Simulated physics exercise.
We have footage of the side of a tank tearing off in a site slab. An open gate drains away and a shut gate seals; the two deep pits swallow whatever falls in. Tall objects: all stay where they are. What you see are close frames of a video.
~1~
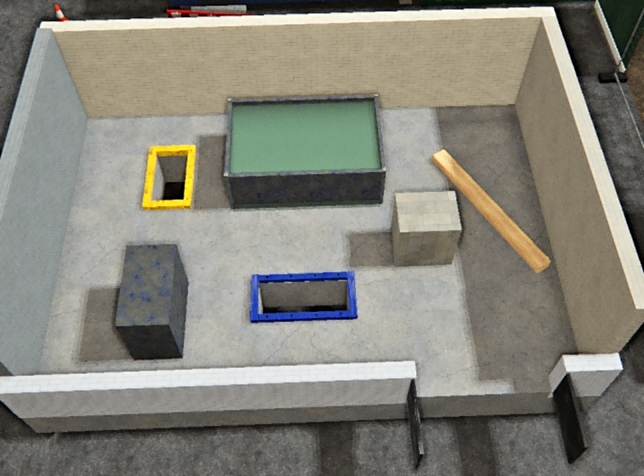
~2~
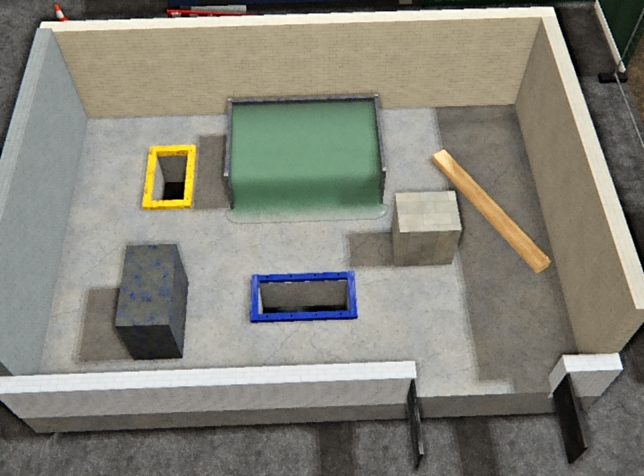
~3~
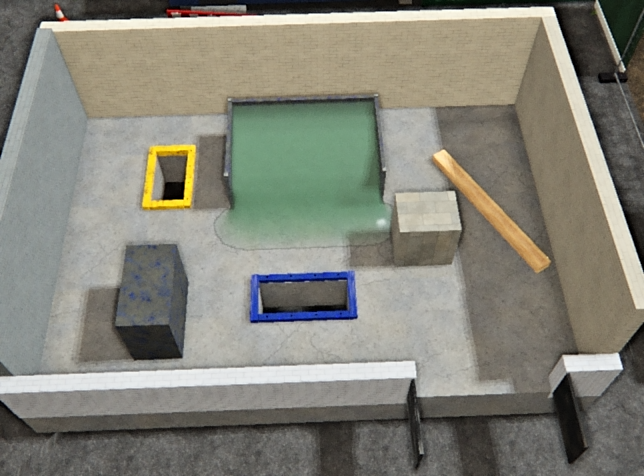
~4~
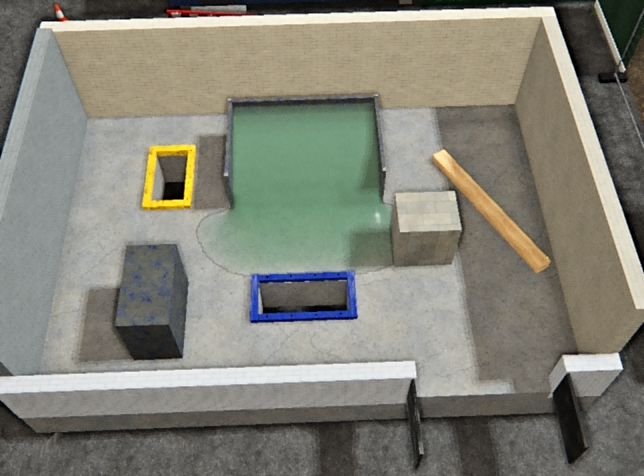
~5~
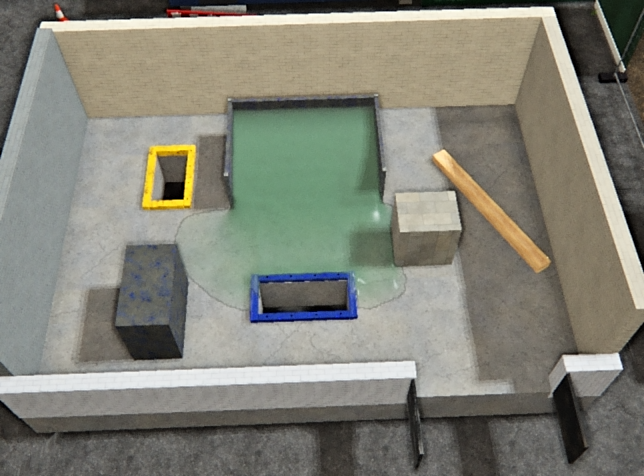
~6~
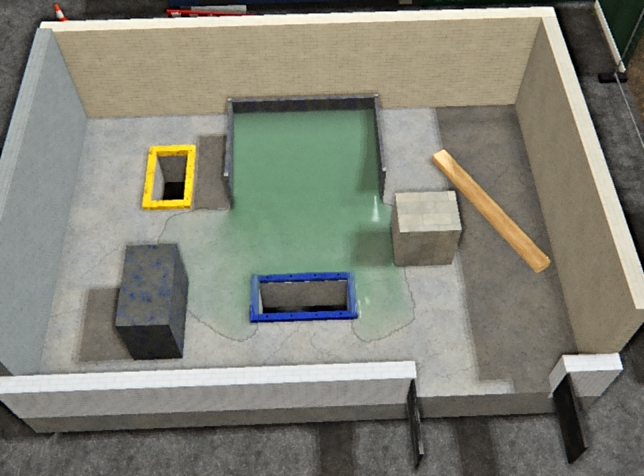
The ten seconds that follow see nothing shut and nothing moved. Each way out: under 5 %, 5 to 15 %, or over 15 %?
At the end, the gate gets a big share of it - past fifteen per cent; the yellow pit gets hardly any of it - below five per cent; the blue pit gets a big share of it - past fifteen per cent.
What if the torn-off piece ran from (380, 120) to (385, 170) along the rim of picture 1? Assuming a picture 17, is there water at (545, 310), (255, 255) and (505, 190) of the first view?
Taking them in order, I'd say swamped, not reached and swamped.
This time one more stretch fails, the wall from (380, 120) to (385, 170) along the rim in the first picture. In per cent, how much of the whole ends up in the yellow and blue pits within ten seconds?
Yellow 0 %, blue 0 %.
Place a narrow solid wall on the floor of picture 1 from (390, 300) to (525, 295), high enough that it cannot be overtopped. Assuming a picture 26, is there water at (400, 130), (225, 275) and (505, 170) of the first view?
Taken in turn, the three points are unsoaked, soaked and unsoaked.
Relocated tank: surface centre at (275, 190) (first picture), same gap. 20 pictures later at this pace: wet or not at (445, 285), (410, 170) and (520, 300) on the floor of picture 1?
Taking them as they were asked, they come out soaked, bone dry, soaked.
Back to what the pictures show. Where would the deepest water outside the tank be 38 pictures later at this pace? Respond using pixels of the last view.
Around (47, 395).
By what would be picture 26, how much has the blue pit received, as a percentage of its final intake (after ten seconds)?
Roughly 95 percent.
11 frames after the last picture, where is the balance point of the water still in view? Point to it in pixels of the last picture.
That puts it at around (294, 255).
A moment on, water covers 30 % of the floor; the gate 1 %, the yellow pit 0 %, the blue pit 16 %.
Next, water covers 45 % of the floor; the gate 4 %, the yellow pit 0 %, the blue pit 26 %.
Then, water covers 55 % of the floor; the gate 9 %, the yellow pit 0 %, the blue pit 33 %.
Later, water covers 70 % of the floor; the gate 15 %, the yellow pit 0 %, the blue pit 35 %.
In the end, water covers 85 % of the floor; the gate 19 %, the yellow pit 0 %, the blue pit 35 %.
